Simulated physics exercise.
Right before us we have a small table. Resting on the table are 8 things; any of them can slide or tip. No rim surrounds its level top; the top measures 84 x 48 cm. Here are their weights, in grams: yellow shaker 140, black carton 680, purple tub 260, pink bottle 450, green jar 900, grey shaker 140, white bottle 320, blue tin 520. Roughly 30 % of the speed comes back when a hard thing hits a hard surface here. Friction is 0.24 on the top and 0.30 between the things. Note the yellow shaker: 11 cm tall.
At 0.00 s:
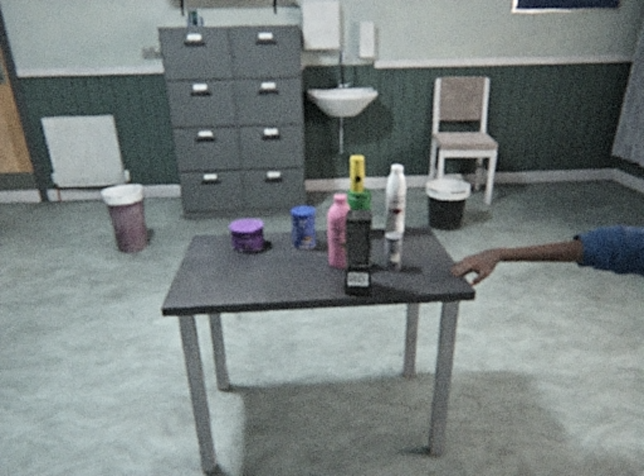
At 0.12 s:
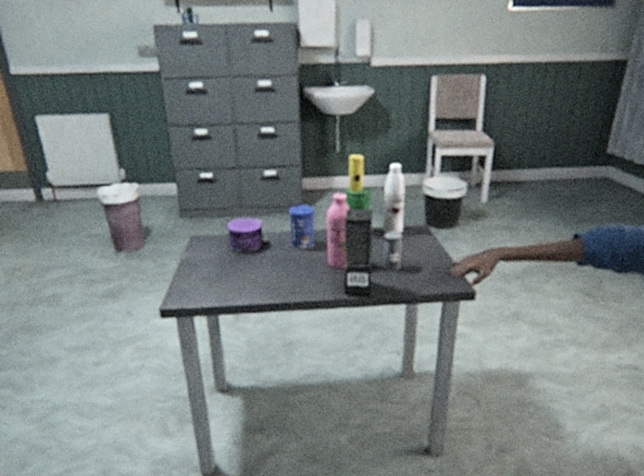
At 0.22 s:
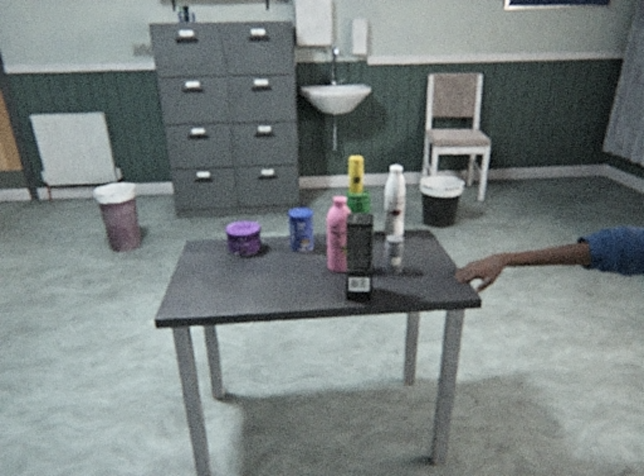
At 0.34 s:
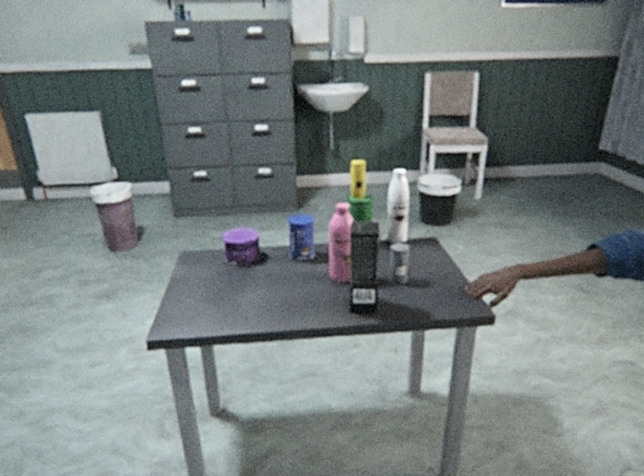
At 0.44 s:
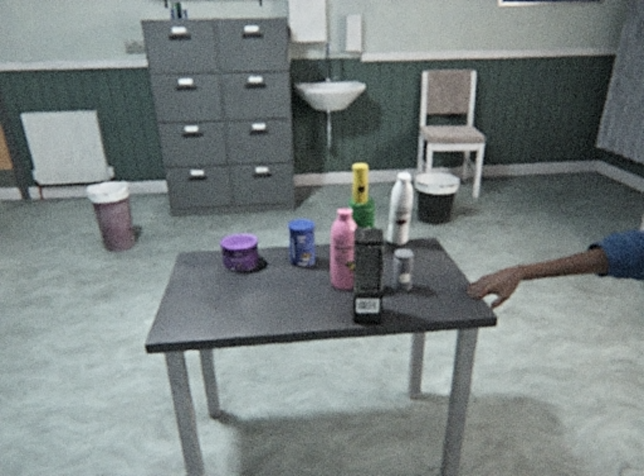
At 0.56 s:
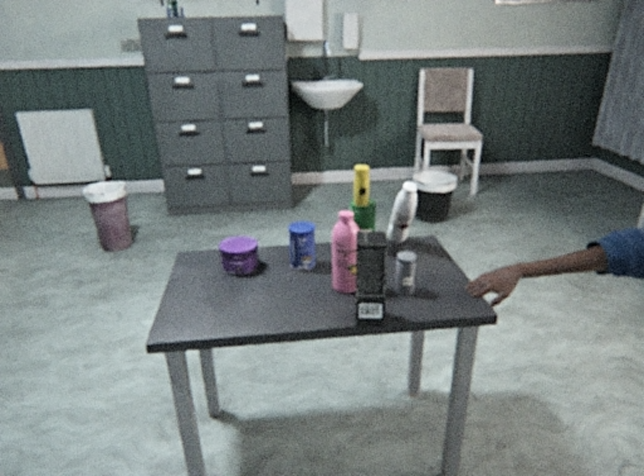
A hand at the right edge draws a small dark table holding bottles, tubs and a black carton closer to the viewer; the items shift slightly on its top, and the white bottle at the back leans to the right.
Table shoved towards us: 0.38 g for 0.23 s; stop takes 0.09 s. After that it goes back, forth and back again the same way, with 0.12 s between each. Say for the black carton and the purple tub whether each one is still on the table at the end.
One by one: The black carton quits the table; the purple tub sticks with the table.
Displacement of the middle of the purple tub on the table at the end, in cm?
It ends up around 7 cm from its start.
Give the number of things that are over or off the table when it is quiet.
I count 2.
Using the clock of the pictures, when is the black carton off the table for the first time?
About 0.7 seconds.
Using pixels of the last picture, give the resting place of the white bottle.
It finishes around (407, 245).
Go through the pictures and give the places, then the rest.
In the first picture, black carton (359, 253); purple tub (248, 235).
In the second picture, table along by 1 cm; grey shaker (393, 251).
In the third picture, table along by 5 cm; yellow shaker (356, 175) moved 2 cm; white bottle (395, 201) moved 2 cm.
In the fourth picture, table along by 13 cm; white bottle (398, 206) 3° off upright; yellow shaker (358, 180) moved 4 cm.
In the fifth picture, table along by 14 cm; white bottle (401, 209) 10° off upright.
In the sixth picture, table along by 13 cm; black carton (371, 280) moved 2 cm; purple tub (239, 255) moved 2 cm.
After 0.76 s, table along by 2 cm; black carton now off the table; purple tub moved 9 cm near (240, 249); white bottle on its side.
After 1.16 s, table along by 9 cm; purple tub moved 2 cm near (240, 248); white bottle on its side; yellow shaker moved 2 cm.
After 1.56 s, table along by 8 cm; purple tub moved 8 cm near (239, 257); white bottle on its side; yellow shaker moved 10 cm.
In the end (2.4 s), off the table, black carton; toppled on the table, white bottle; not toppled but over 5 cm from the start, yellow shaker, purple tub, pink bottle, green jar, grey shaker and blue tin. In the last view, purple tub near (240, 243).
